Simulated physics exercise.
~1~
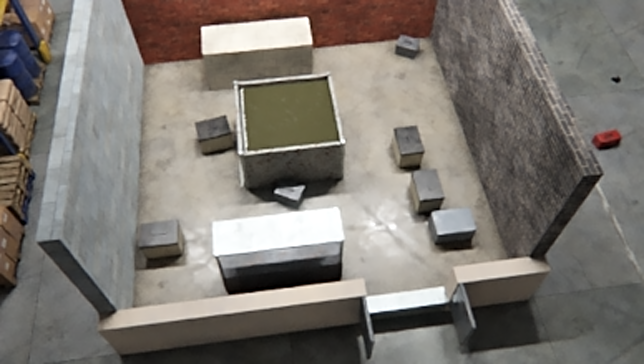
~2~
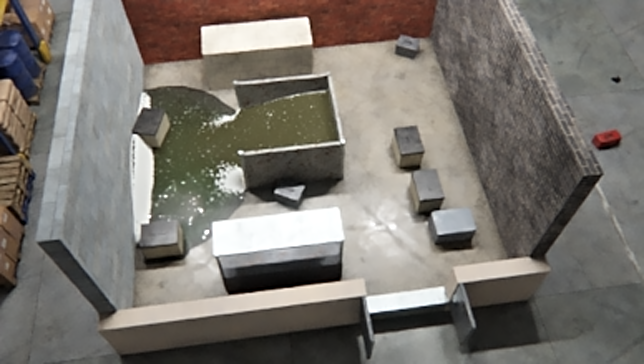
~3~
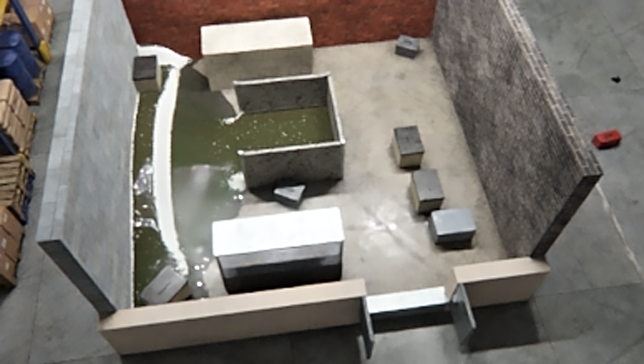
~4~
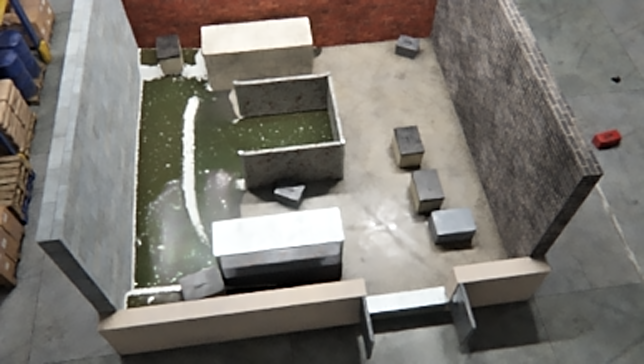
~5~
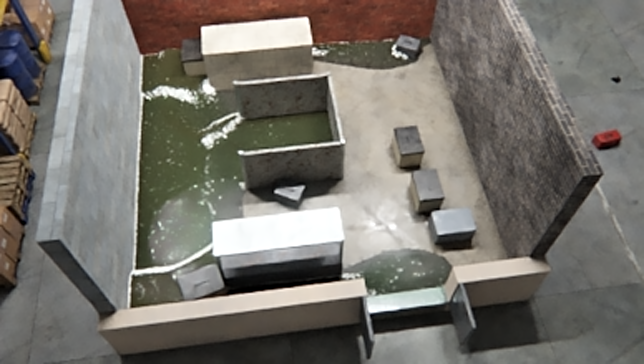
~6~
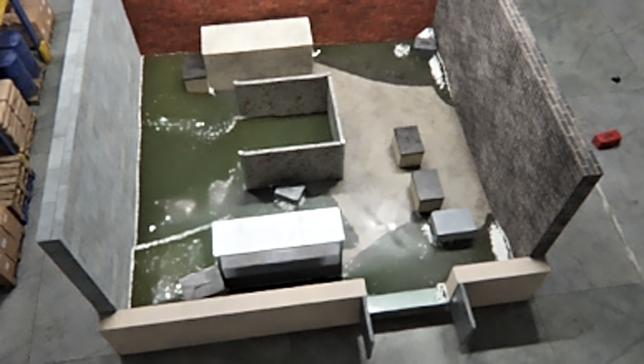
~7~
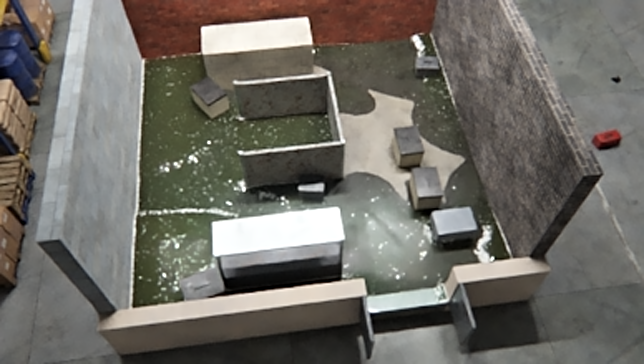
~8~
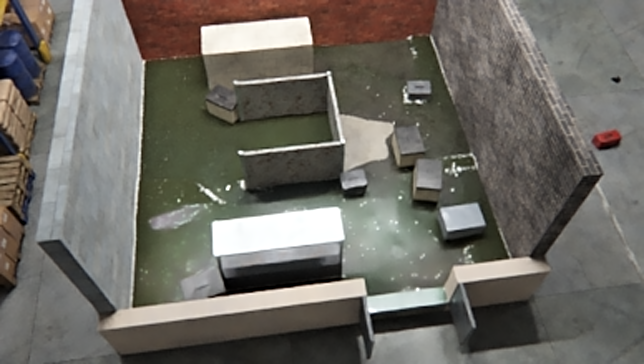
In a walled yard, green water bursts leftward from a tank, spreads and shifts several boxes.
